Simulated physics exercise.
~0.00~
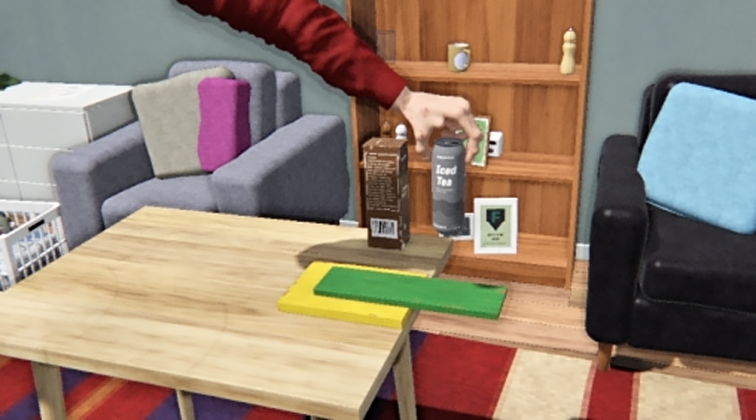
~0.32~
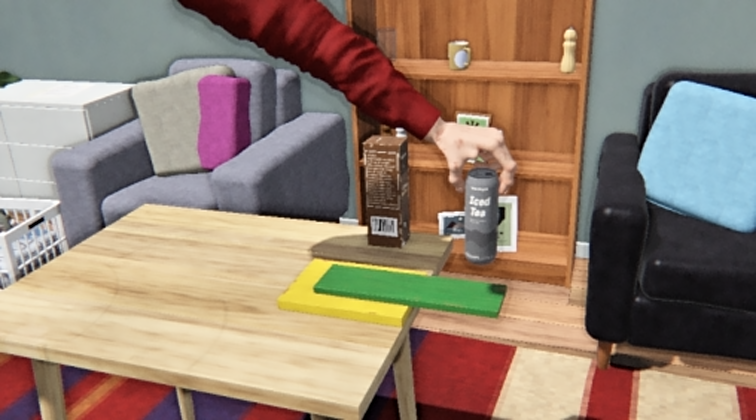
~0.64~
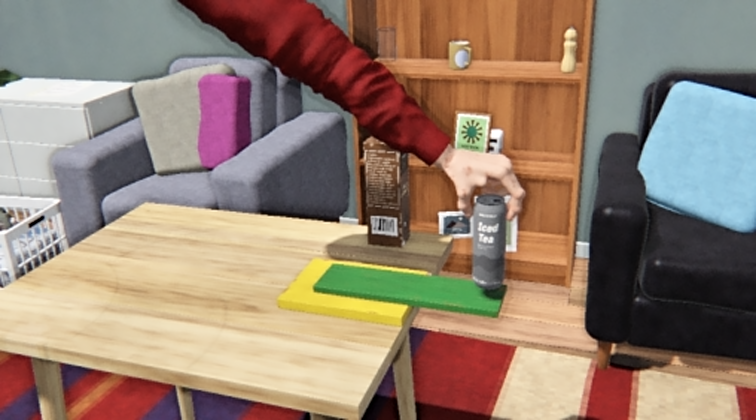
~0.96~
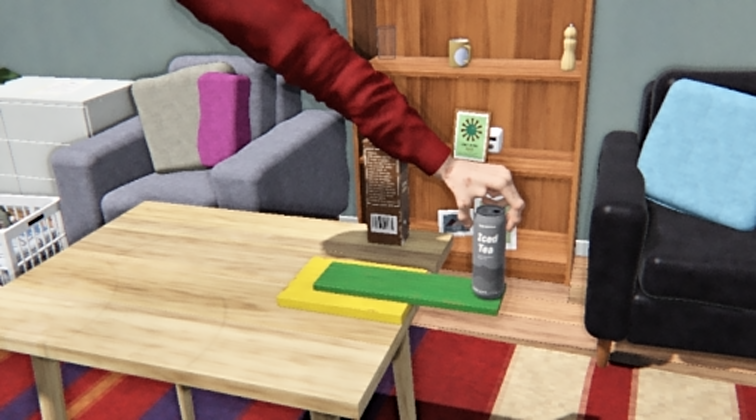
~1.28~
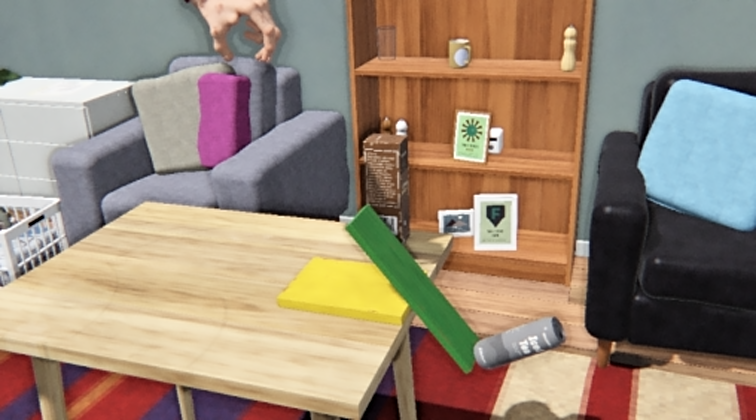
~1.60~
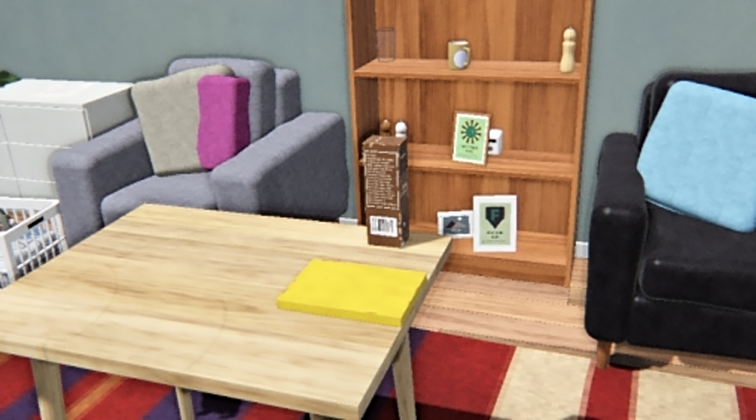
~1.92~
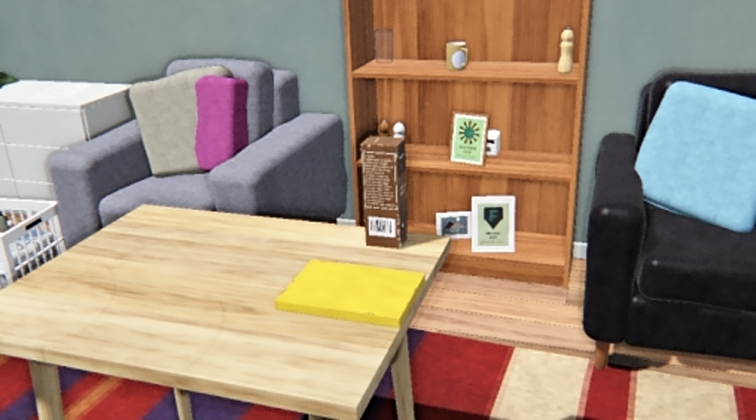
At a table's edge, a hand sets a grey can on a green board and both fall.
